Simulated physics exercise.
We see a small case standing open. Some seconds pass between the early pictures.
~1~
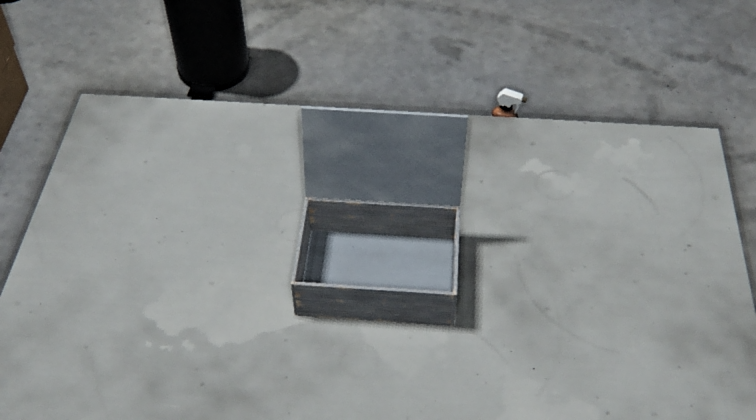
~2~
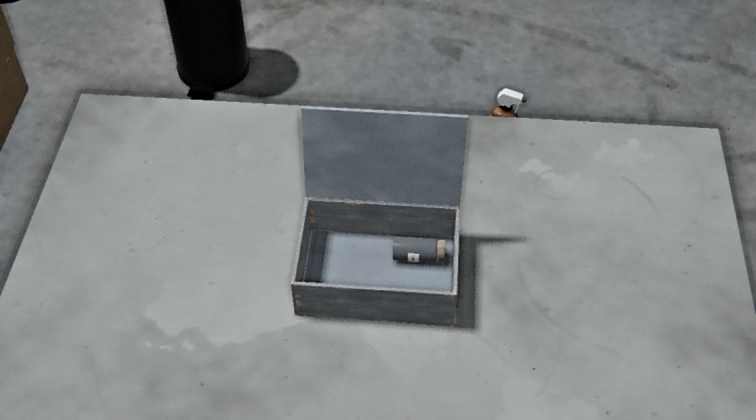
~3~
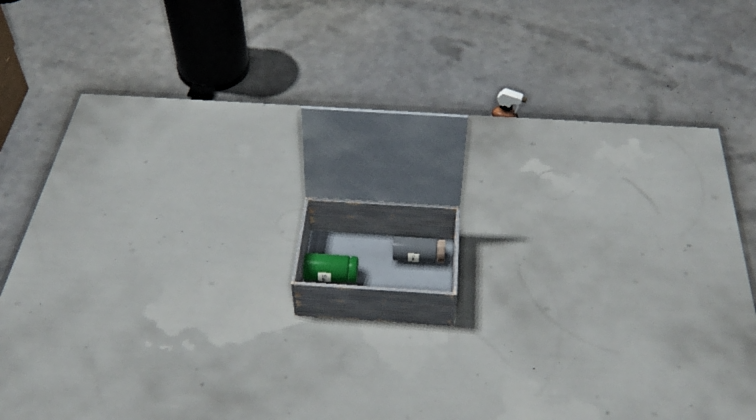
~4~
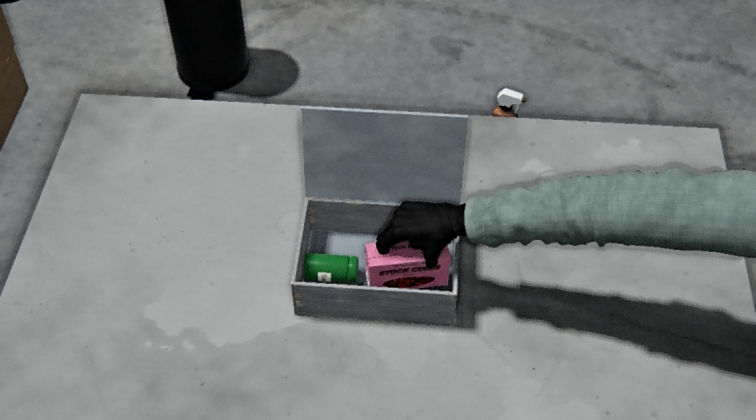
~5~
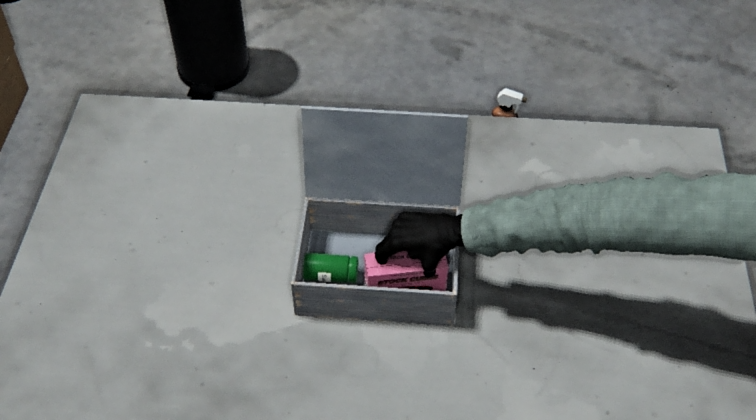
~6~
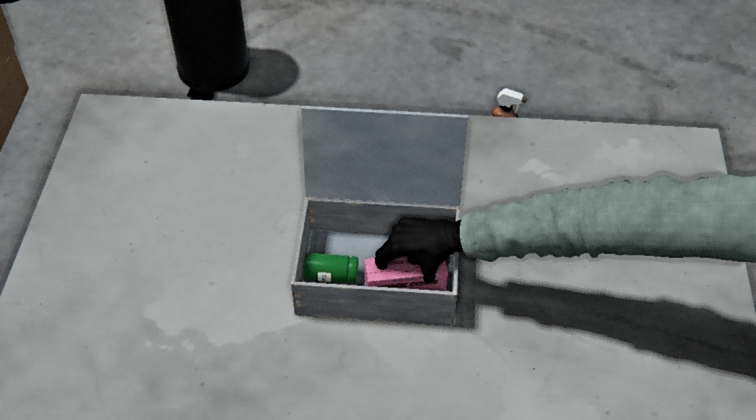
A gloved black hand in a pale green sleeve reaches in from the right and lowers a pink packet into a small, open grey case on a pale tabletop, seen from above by a still camera. Before that, the empty case gains a dark grey cylinder at right, then a green shaker at left. The packet sinks lower beside the shaker, under the hand.
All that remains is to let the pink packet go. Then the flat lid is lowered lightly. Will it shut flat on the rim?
It shuts flat.
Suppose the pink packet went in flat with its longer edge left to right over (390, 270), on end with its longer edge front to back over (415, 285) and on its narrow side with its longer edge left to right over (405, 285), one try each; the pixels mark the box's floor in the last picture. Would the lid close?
First, it sits on the rim; second, it is held up; third, it shuts flat.
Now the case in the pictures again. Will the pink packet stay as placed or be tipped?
It stays as placed.
Then, 1.50 s on from there, lid 67° above the rim.
Then, 1.80 s on from there, lid 32° above the rim.
In the end, lid shut; all 3 unmoved. At the end, from the last picture's camera, pink packet near (405, 280).
